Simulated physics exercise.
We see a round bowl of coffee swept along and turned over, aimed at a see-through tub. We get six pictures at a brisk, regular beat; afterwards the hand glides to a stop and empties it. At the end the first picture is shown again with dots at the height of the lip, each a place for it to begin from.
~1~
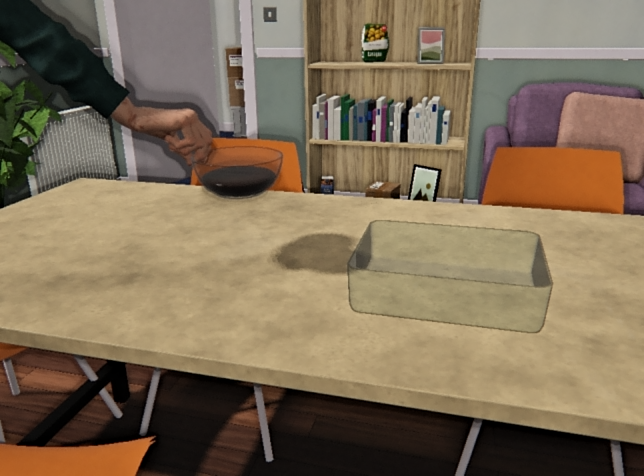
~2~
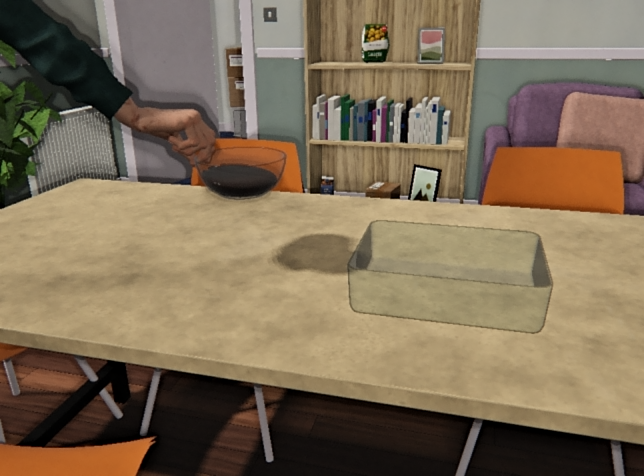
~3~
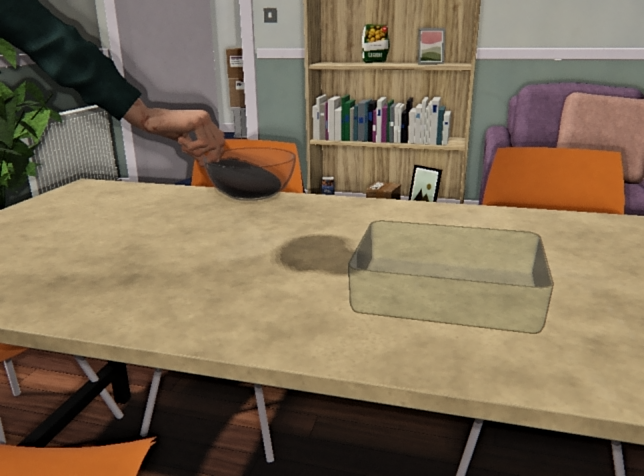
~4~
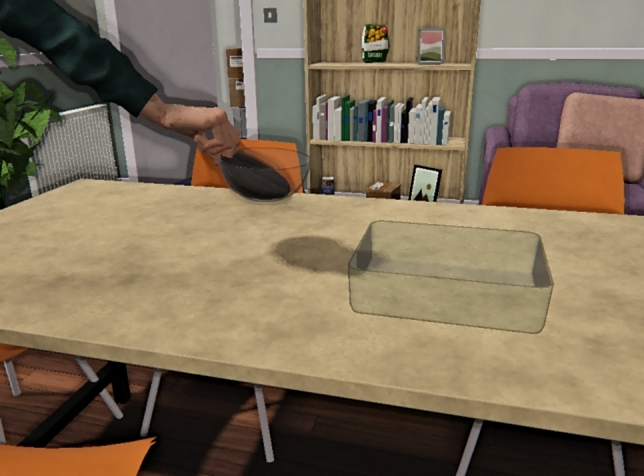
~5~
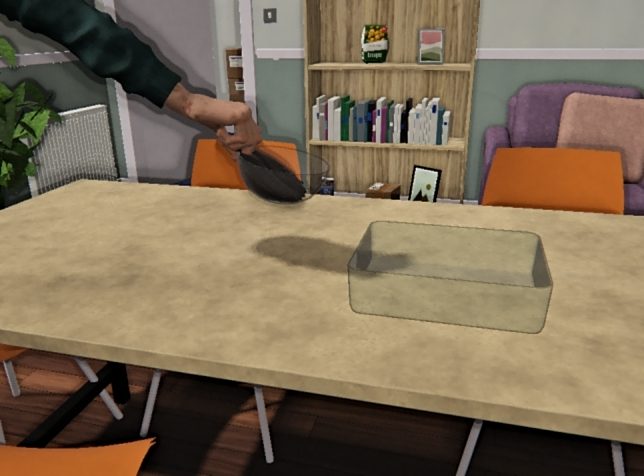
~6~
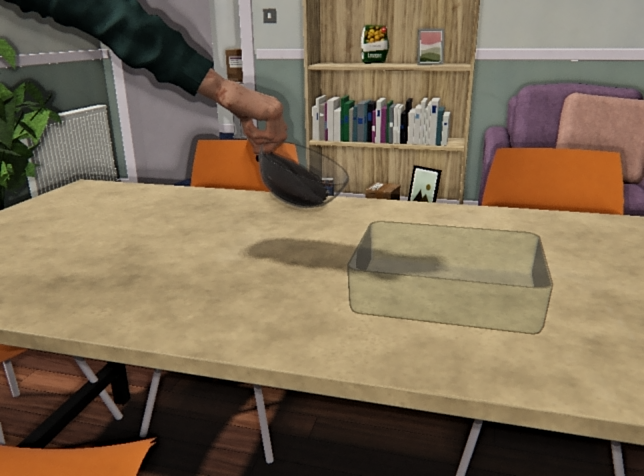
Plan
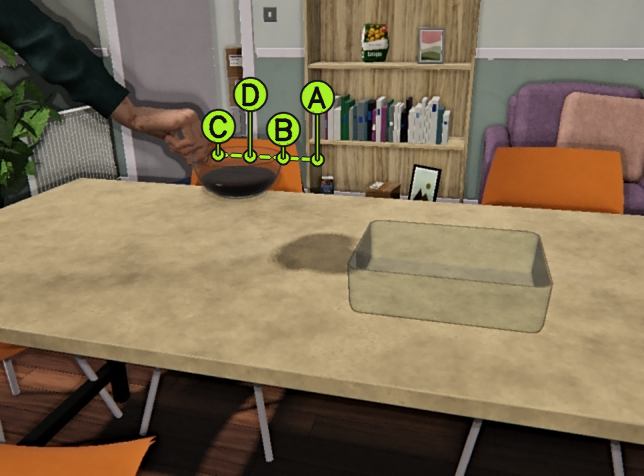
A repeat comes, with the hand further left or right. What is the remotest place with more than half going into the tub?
The answer is place C.
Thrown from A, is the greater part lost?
No, not at all.
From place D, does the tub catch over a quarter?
Yes, it does.
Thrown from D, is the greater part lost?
No, that is safe.
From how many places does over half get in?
All of the four.
On the marked copy, A at (317, 159); B at (283, 157); C at (218, 154); D at (250, 156).
For place A, about 88 % lands in the tub, 5 % falls short and 8 % goes beside or beyond.
For place B, about 92 % lands in the tub, 5 % falls short and 3 % goes beside or beyond.
For place C, about 67 % lands in the tub, 27 % falls short and 6 % goes beside or beyond.
For place D, about 83 % lands in the tub, 8 % falls short and 10 % goes beside or beyond.
